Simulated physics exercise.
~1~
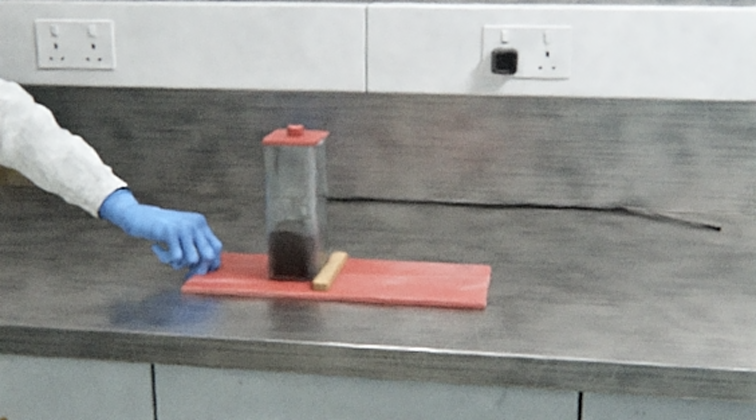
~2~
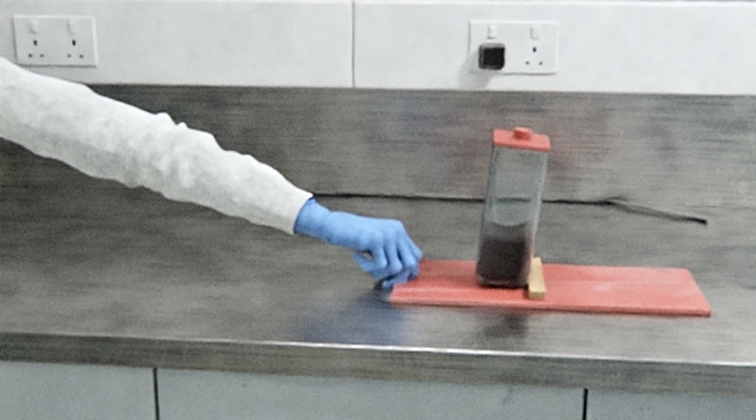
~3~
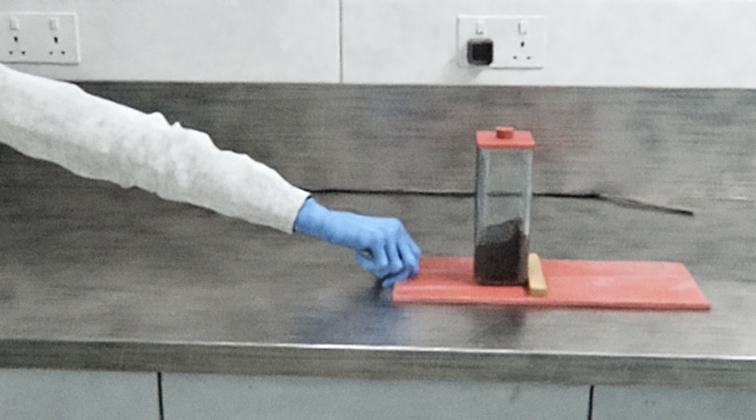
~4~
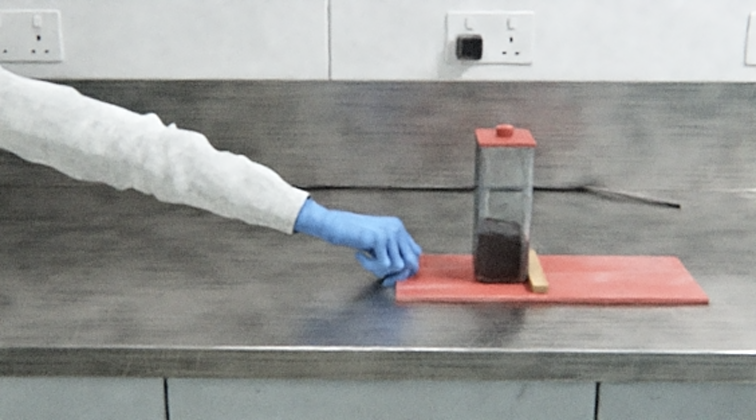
At first, a gloved blue hand in a white sleeve holds the left end of a red board on a metal worktop, where a tall clear canister with a red lid and dark liquid inside stands beside a small wooden batten. The hand then slides the board to the right, carrying the canister and batten along. As the board comes to a stop, the canister leans slightly to the right against the batten. It rocks back upright while the liquid inside is still sloping. By the end, the canister stands on the motionless board, still closed, with the hand at the board's left end.
